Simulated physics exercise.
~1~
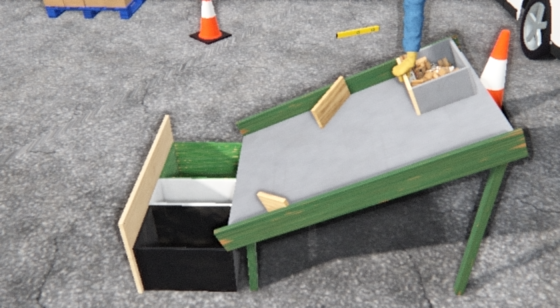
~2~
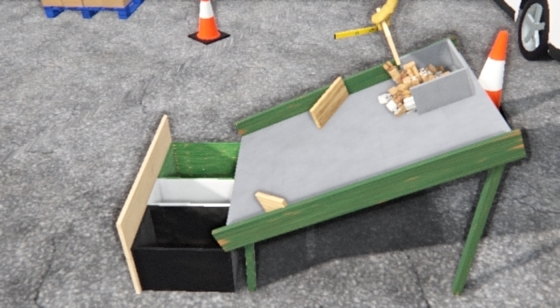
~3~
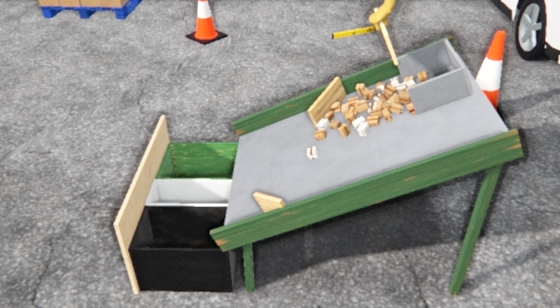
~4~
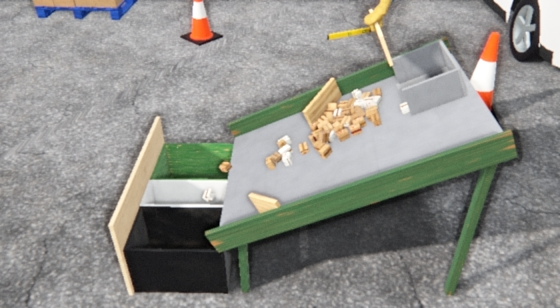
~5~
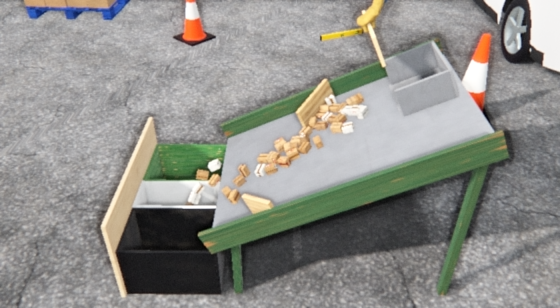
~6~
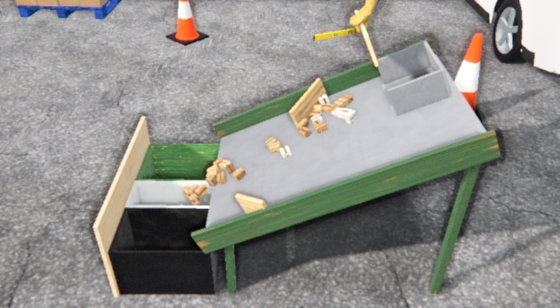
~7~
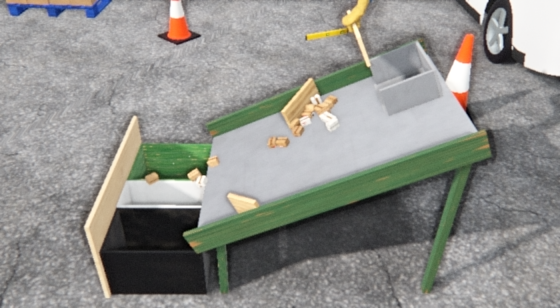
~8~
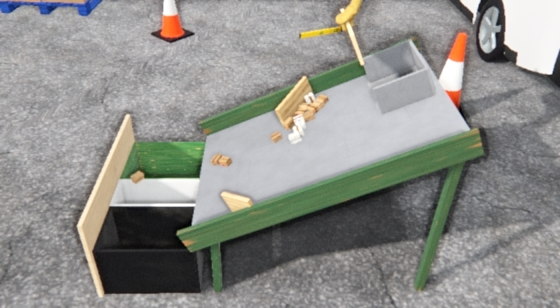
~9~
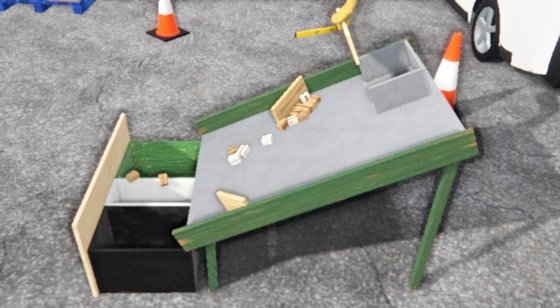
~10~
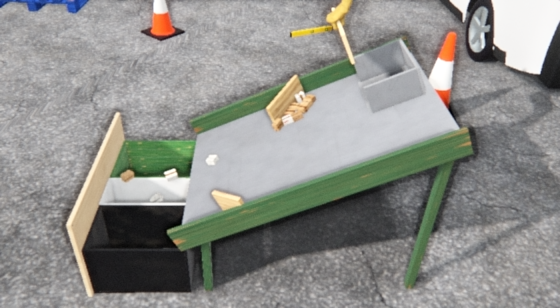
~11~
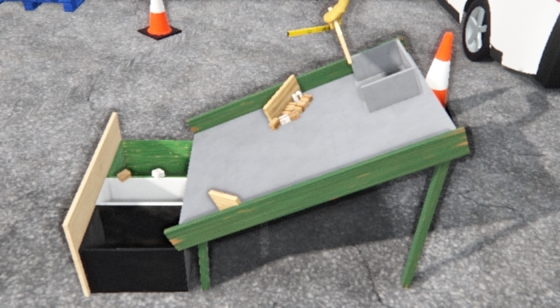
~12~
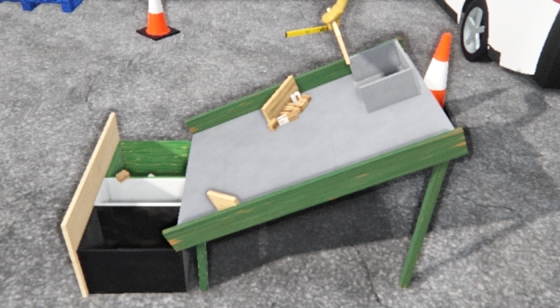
Yellow arm lifting a gate, small parcels sliding down a sloped table into bins, a few staying behind an angled board.
